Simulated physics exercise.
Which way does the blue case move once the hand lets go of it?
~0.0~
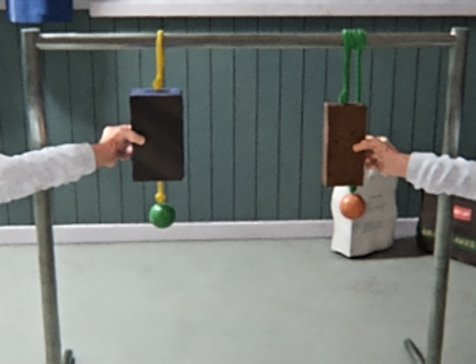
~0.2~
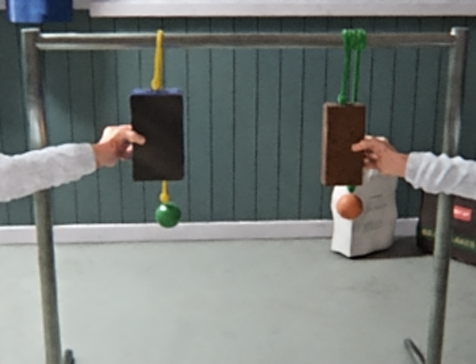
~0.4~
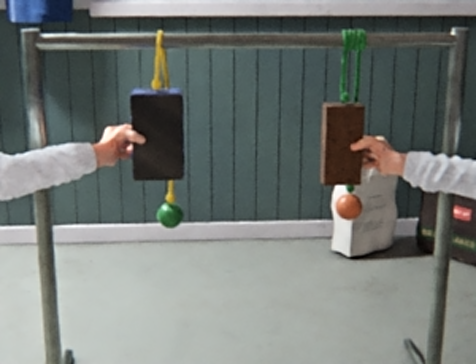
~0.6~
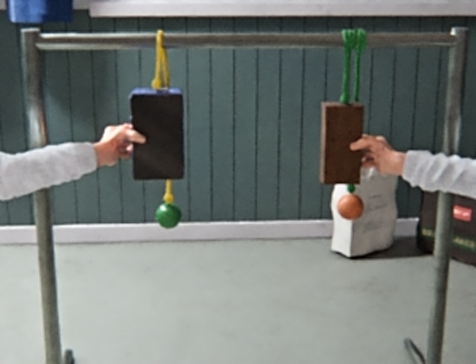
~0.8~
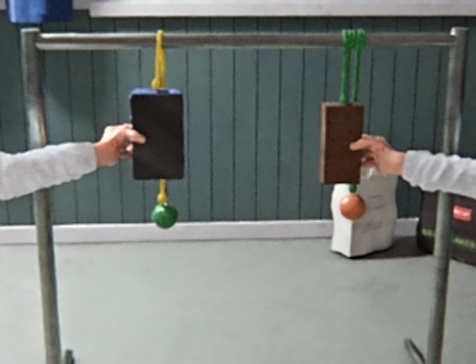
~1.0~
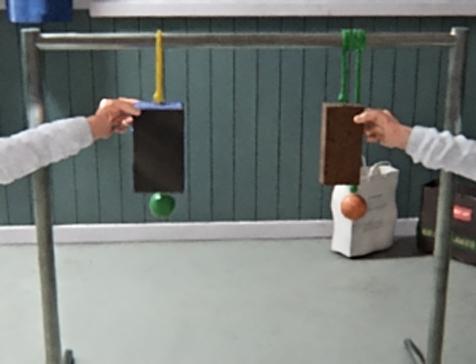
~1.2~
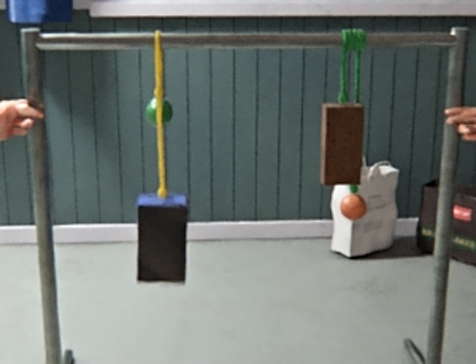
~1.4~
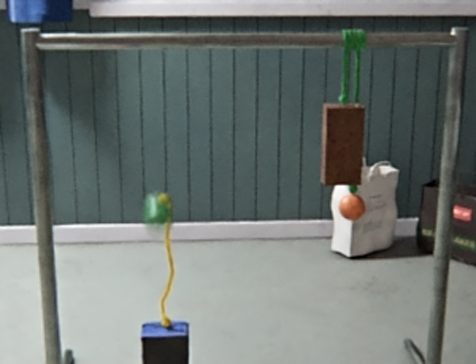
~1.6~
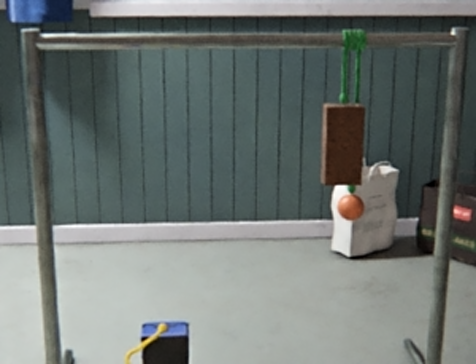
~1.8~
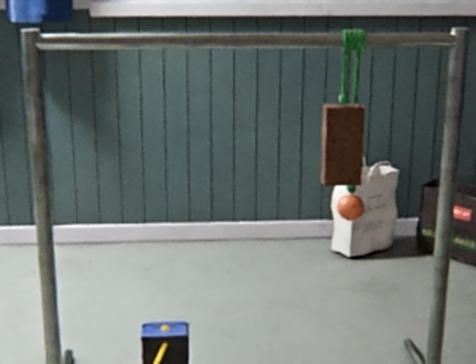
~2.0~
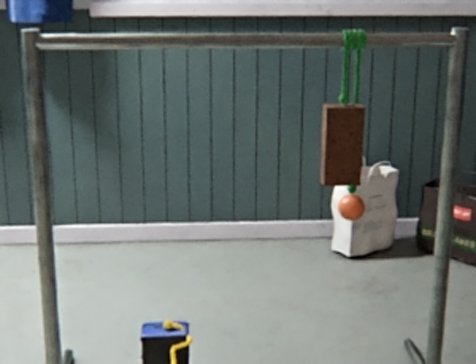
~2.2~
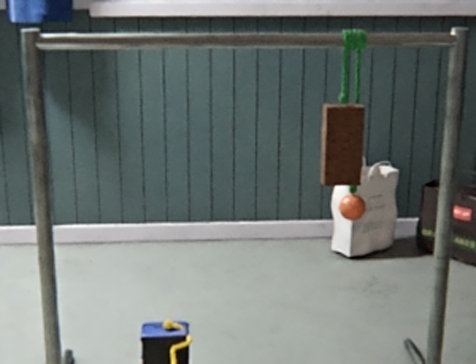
The blue case moves down, dropping from the rail to the floor.
In the video, two hands steady a blue case and a brick hanging by ropes from a rail, then let go. The case drops to the floor, pulling its yellow rope and small green ball off the rail, while the brick stays hanging.
